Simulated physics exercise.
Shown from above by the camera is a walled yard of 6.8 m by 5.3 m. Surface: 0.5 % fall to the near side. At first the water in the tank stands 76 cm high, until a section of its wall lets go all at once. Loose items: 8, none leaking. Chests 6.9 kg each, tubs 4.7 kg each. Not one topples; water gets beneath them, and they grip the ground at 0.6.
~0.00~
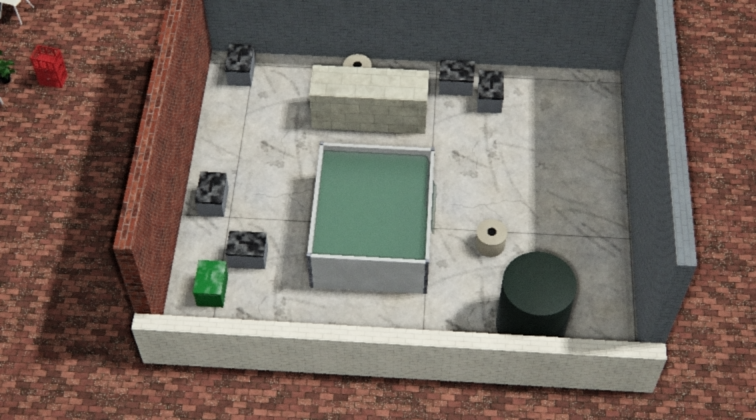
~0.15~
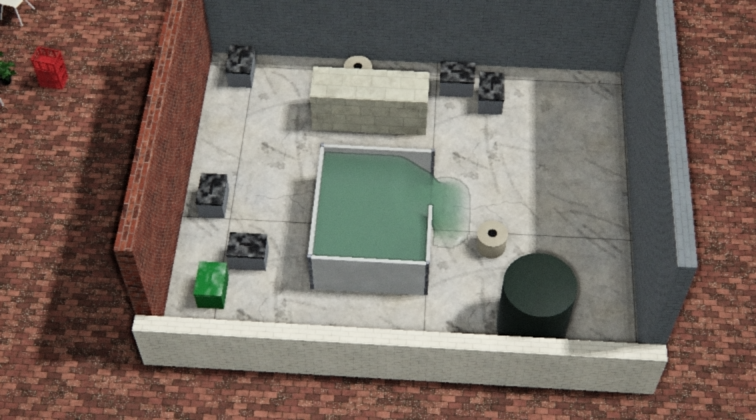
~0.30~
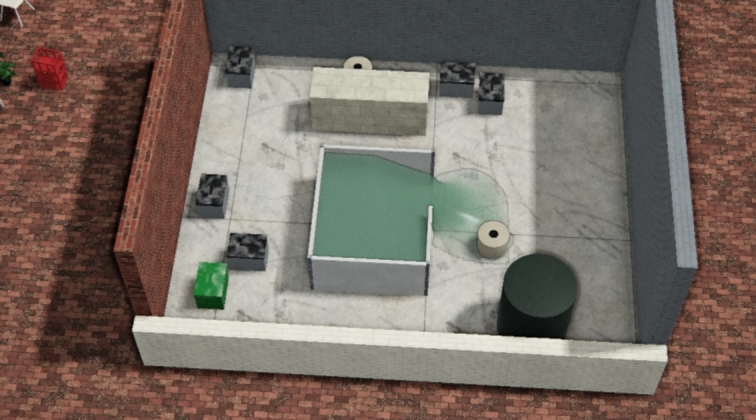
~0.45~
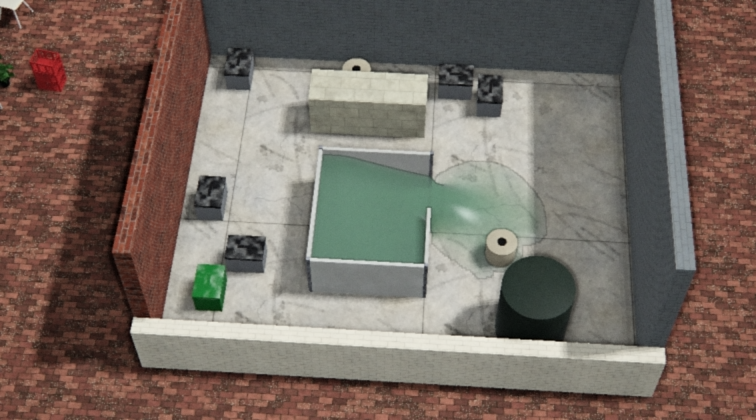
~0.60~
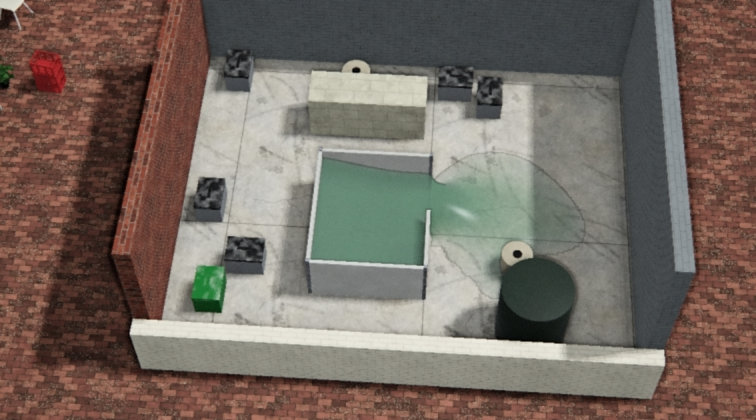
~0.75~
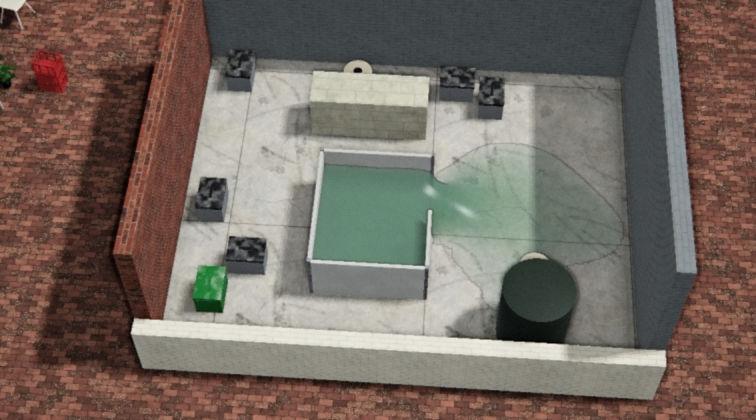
Green water pours through an opening in the right side of a square, pale-walled tank in a walled yard seen from above, with brick paving outside. Around the tank stand dark mottled chests, a green chest at lower left, a pale block behind, and a dark green cylinder at lower right. The water fans rightward across the marble floor, and a small cream tub slides down behind the cylinder while the chests stay put.
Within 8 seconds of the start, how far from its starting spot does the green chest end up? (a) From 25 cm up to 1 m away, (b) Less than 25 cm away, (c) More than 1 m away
The answer is b.
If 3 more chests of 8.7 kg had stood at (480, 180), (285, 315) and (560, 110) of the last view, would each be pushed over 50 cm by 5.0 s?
Listed order gives above the limit, within the limit, above the limit.
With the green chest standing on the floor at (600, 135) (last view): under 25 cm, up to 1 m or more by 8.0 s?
Short answer: It drifts a great distance.
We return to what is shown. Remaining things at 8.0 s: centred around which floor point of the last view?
Roughly at (274, 183).
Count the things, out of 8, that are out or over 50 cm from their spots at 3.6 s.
I get 1.
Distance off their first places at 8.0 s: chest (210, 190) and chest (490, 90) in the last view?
The first ends 20 cm from its start, the second 350 cm.
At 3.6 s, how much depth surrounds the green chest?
Near 0 cm deep.
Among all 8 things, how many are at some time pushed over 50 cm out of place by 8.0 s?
5.
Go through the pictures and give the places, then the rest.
The green chest at (210, 277) rests on the ground; water covers 3.1 m2; 0 of 8 have shifted, in the first picture.
The green chest at (210, 278), on the bottom; 3.7 m2 under water; 0 of 8 have shifted, in the second picture.
The green chest at (210, 279) rests on the ground; water covers 4.5 m2; 0 of 8 have shifted, in the third picture.
The green chest at (208, 281) rests on the ground; 5.6 m2 under water; 1 of 8 have shifted, in the fourth picture.
The green chest at (208, 282) rests on the ground; 6.9 m2 under water; 1 of 8 have shifted, in the fifth picture.
The green chest at (209, 282), on the bottom; 8.5 m2 under water; 1 of 8 have shifted, in the sixth picture.
After 1.6 s the green chest is near (209, 282), 0.0 m from its start, aground; 0 afloat.
After 3.6 s the green chest is near (209, 282), 0.0 m from its start, aground; 2 afloat.
After 5.6 s the green chest is near (209, 282), 0.0 m from its start, aground; 4 afloat.
After 8.0 s the green chest is near (208, 282), 0.0 m from its start, aground; 5 afloat.
